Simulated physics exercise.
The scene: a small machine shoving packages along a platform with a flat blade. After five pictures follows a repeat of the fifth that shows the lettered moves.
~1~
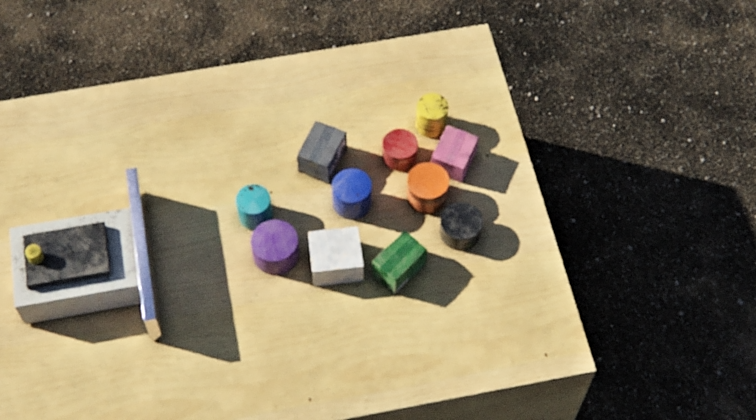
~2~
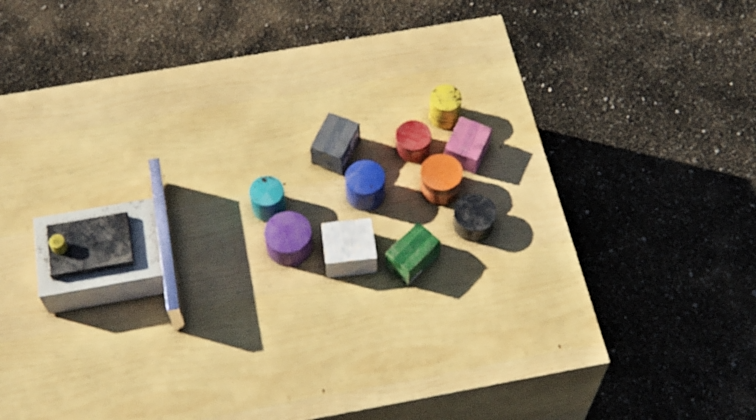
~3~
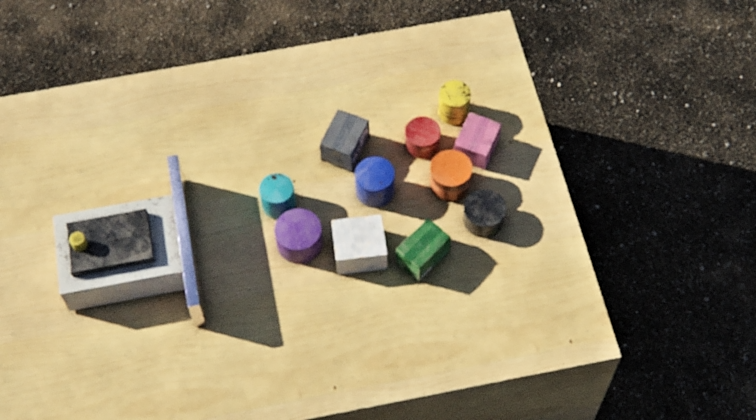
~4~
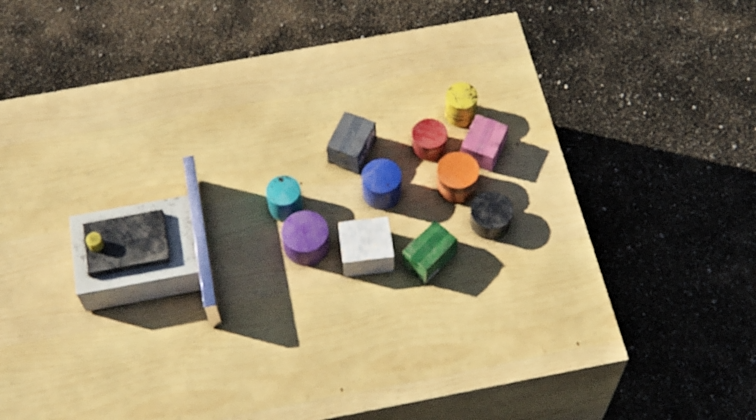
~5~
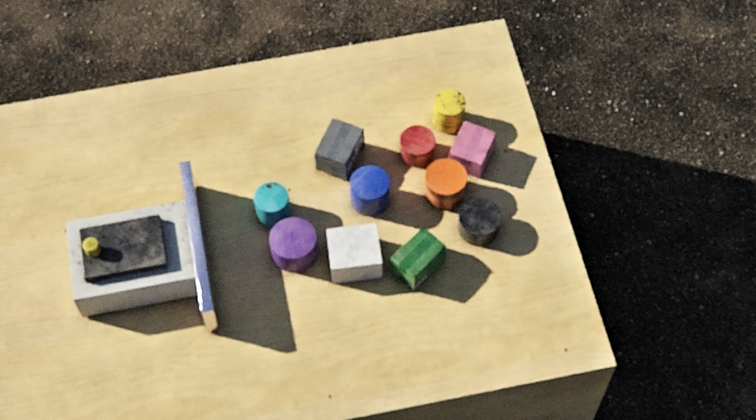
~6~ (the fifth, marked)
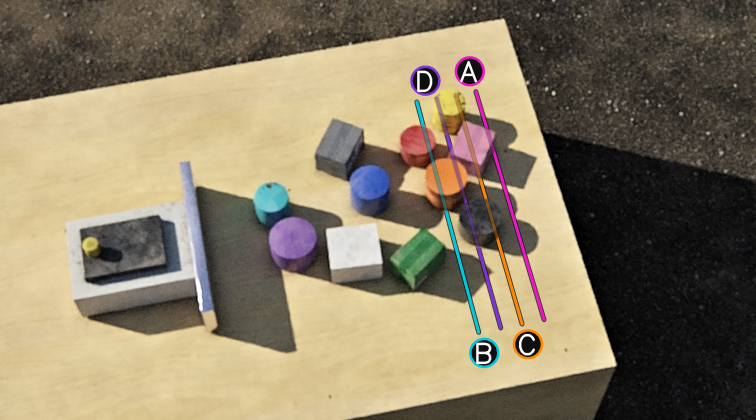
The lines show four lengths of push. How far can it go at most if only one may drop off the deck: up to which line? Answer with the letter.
Stop at C.
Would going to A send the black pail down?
Yes.
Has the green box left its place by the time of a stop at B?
Yes.
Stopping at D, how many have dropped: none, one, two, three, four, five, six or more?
By then, none.
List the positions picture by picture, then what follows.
Robot (73, 253); turquoise canister (255, 208); orange pail (428, 189), in the first frame.
Robot (96, 243); grey parcel (336, 143), in the second frame.
Robot (116, 240); blue canister (375, 182), in the third frame.
Robot (133, 241); pink box (484, 143), in the fourth frame.
Robot (129, 246); purple canister (294, 245); black pail (479, 222); white crate (354, 253), in the fifth frame.
On the marked copy, A at (508, 200); B at (446, 211); C at (487, 203); D at (467, 207).
With C. Early on, robot (236, 226); white crate (374, 251); purple canister (332, 231).
Further on, robot (342, 207); pink box (488, 142); orange pail (484, 185).
At the end, robot (422, 192); orange pail (553, 183); black pail (562, 221); none fallen.
As for the rest, A drops four; B is within the limit but short; D is within the limit but short.
